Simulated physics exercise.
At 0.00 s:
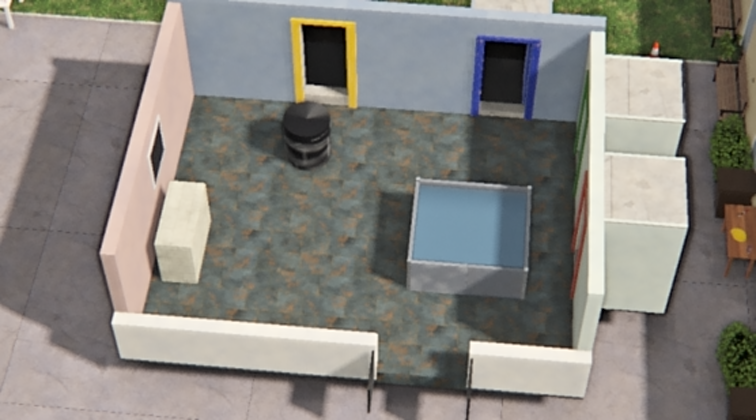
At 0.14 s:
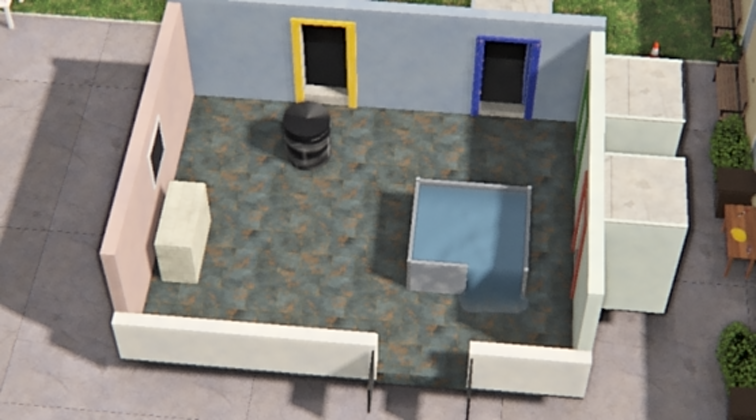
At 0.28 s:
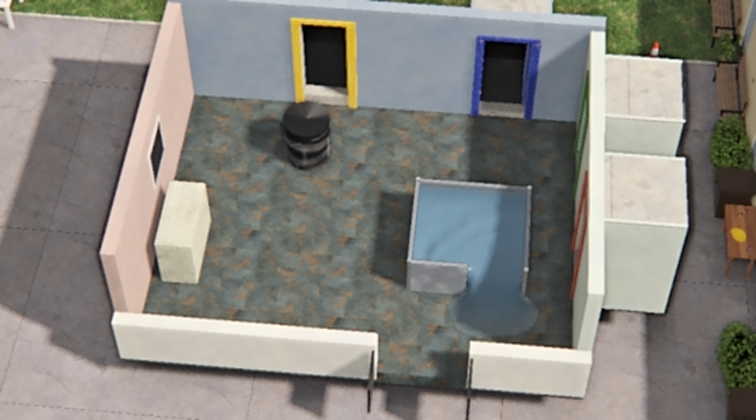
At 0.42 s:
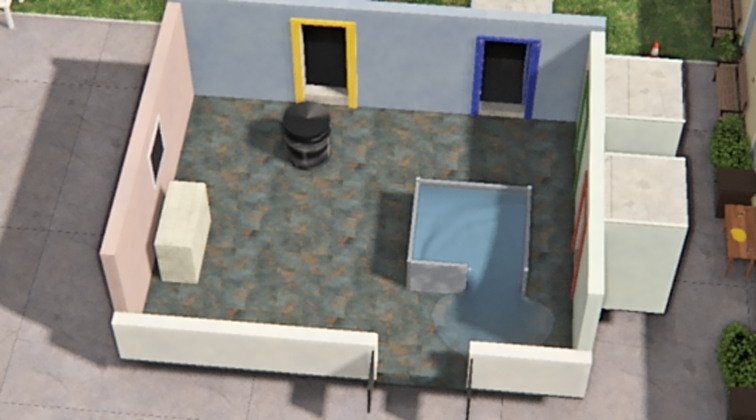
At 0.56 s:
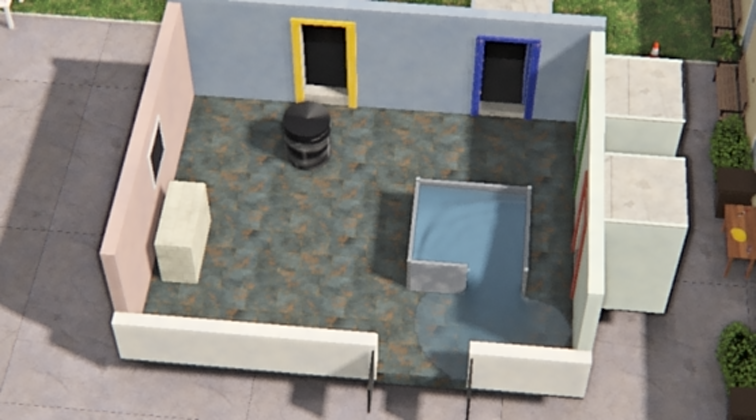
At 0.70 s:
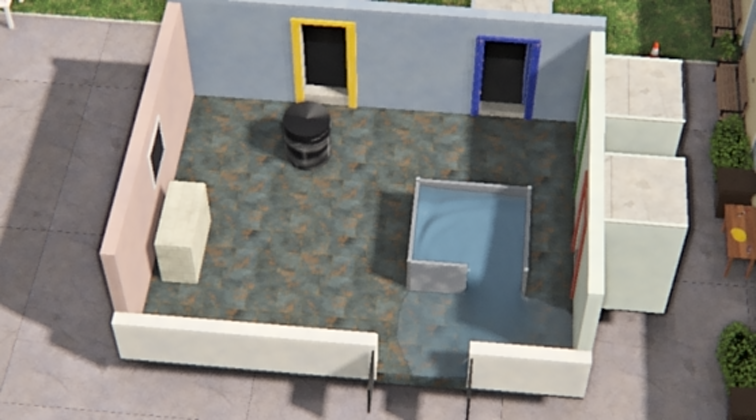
The clip shows a walled yard with yellow and blue doorways and an open tank of water; part of the tank's near side disappears, and water pours through the gap, spreading across the dark floor towards the near opening.
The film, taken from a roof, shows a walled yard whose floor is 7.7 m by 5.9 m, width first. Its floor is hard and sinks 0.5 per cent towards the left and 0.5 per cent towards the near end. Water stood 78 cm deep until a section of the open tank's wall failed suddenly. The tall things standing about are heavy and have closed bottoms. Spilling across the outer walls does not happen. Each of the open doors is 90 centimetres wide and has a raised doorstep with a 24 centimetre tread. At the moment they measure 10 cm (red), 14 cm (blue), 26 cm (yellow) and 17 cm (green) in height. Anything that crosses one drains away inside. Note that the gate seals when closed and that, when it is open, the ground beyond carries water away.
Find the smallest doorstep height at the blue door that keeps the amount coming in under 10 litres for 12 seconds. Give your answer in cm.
The smallest height is roughly 9.5 cm.
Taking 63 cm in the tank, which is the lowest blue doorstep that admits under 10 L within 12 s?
Roughly 7.0 centimetres.
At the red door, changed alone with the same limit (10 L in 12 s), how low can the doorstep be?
The red one would have to be about 6.5 cm high.
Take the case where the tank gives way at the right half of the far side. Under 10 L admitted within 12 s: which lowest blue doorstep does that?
About 35 centimetres.
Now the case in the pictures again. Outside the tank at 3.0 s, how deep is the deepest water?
Roughly 33 cm.
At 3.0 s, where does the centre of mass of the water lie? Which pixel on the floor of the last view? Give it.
Around (485, 285).
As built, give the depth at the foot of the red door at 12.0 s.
It comes to about 3.0 centimetres deep.
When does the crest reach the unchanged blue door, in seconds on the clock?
The level tops out around 4.5 s.
After 1.4 s water covers 10 % of the floor, deepest (64 cm) near (565, 375); it has not reached the blue door.
After 3.0 s water covers 30 % of the floor, deepest (33 cm) near (503, 370); it has not reached the blue door.
After 12.0 s water covers 95 % of the floor, deepest (8 cm) near (289, 344); 5 cm at the blue door, 1 litre in over its 14 cm doorstep.
At the blue door as built, the water arrived by 3.3 s and peaked near 12 cm at 4.4 s.
Run again over the same 12 s with other heights there, 20 litres in over 8 cm, 7 litres over 10.5 cm. The limit of 10 litres is kept from about 9.5 cm up.
